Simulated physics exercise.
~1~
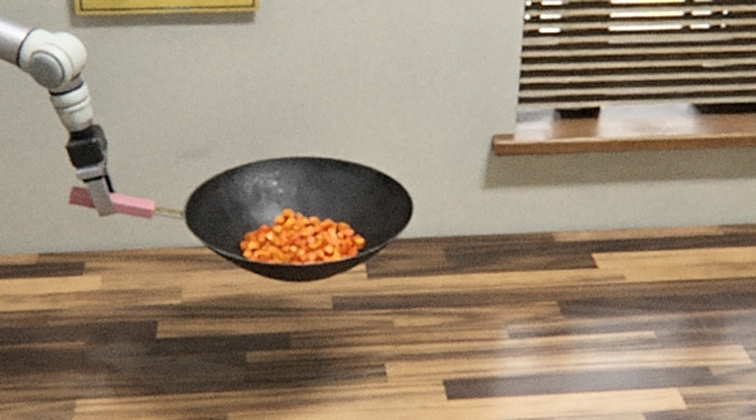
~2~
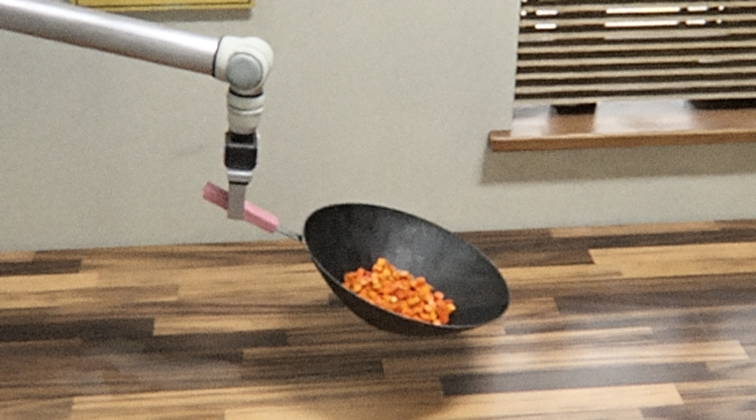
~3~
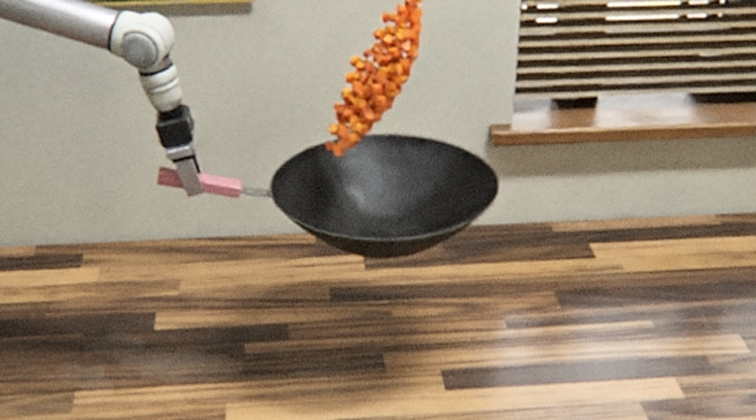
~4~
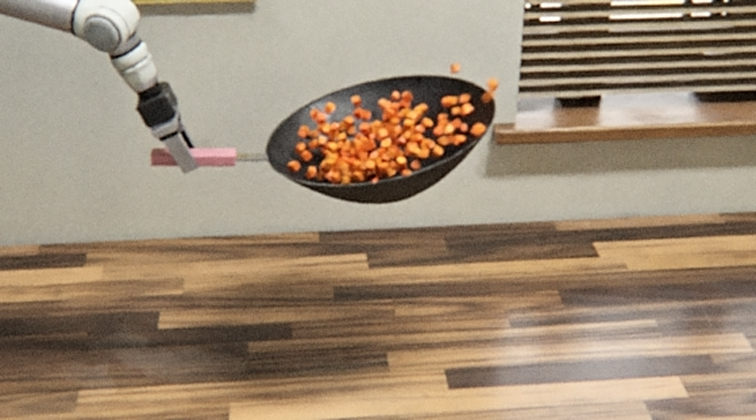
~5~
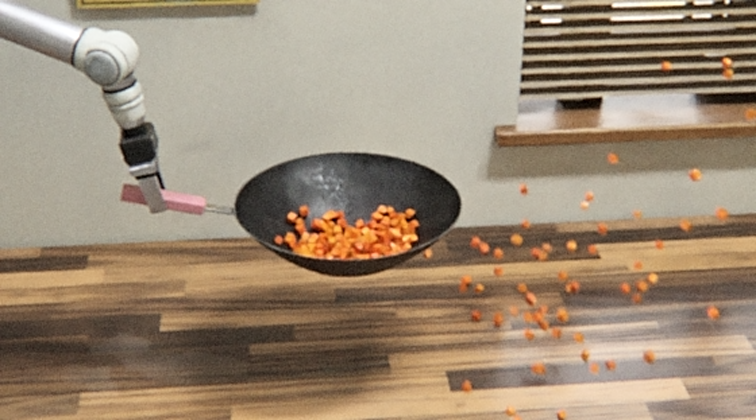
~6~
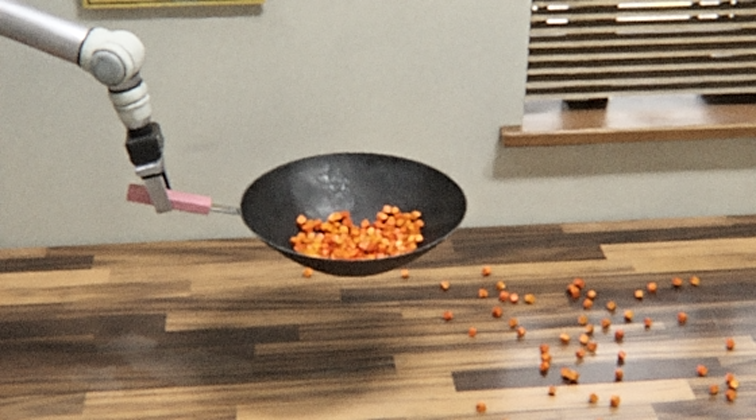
A robot arm tosses orange vegetable dice from a wok, catching most while others scatter across the table.
